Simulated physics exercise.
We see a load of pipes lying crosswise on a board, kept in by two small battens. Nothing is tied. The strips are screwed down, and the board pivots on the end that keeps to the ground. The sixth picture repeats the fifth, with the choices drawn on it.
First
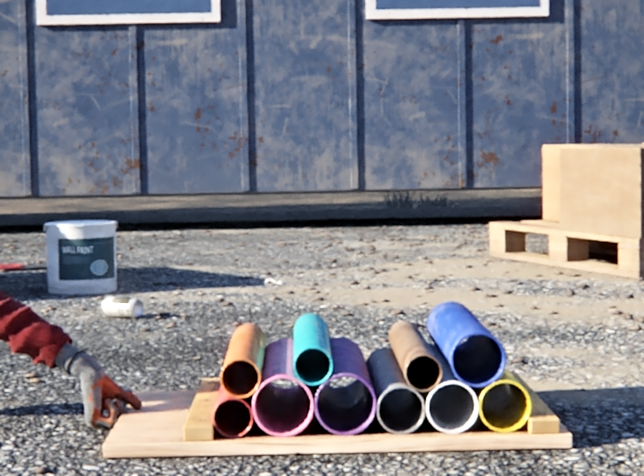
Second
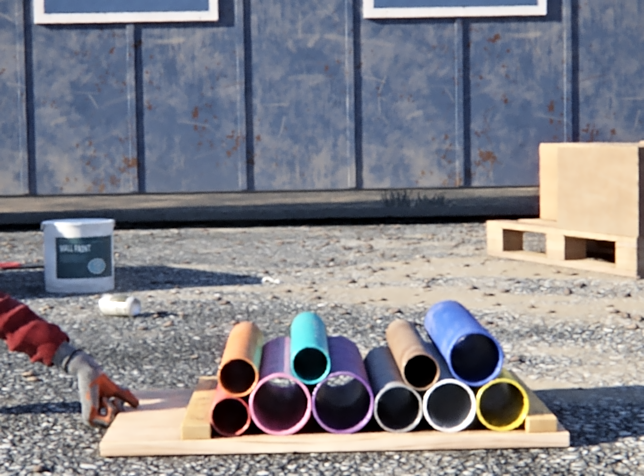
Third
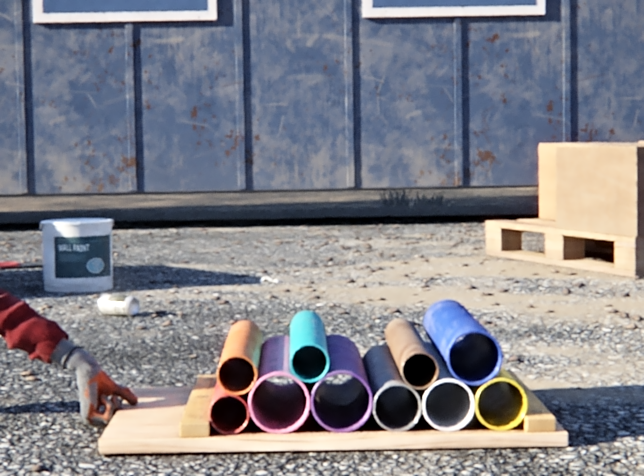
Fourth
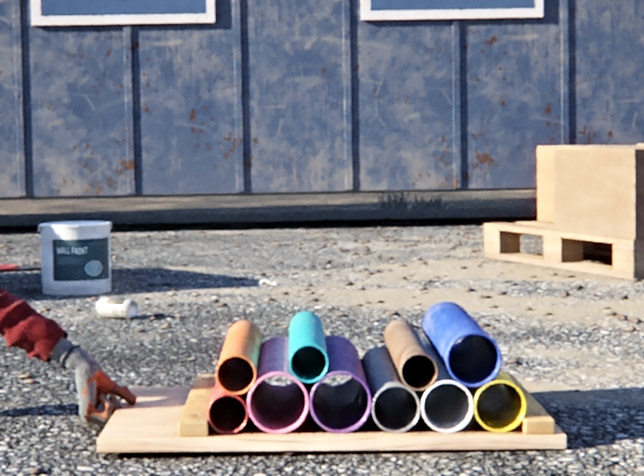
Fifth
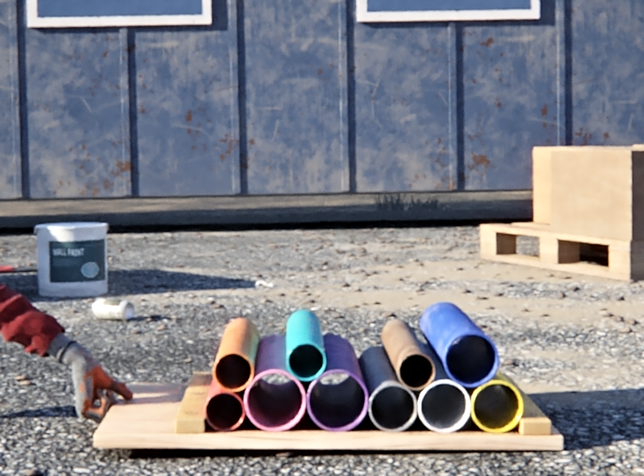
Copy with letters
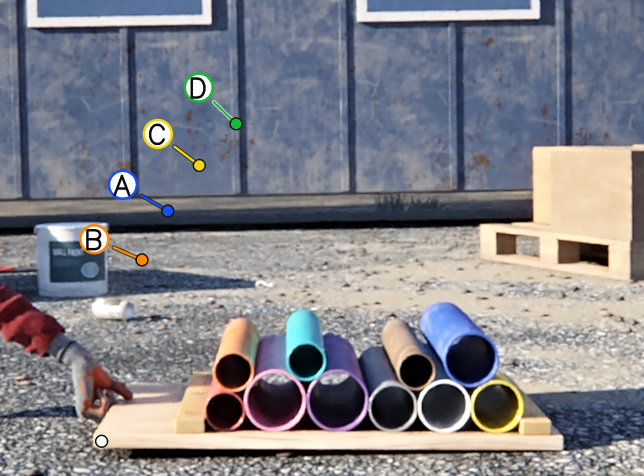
A gloved hand holds the left end of a board of colourful pipes, barely moving.
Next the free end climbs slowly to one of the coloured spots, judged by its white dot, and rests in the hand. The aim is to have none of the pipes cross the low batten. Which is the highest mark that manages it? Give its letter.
Lift it to B and no more.
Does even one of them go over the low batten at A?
At A: Yes.
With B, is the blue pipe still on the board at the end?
The blue pipe: Yes.
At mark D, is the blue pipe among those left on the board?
The blue pipe: No.
On the copy, A at (168, 211); B at (142, 260); C at (200, 166); D at (236, 124); the white dot at (101, 441).
On B. First, board at 16°.
Then, board at 25°.
Finally, board at 25°, none over the low batten.
By contrast, A one over the low batten (blue); C nine over the low batten; D ten over the low batten.
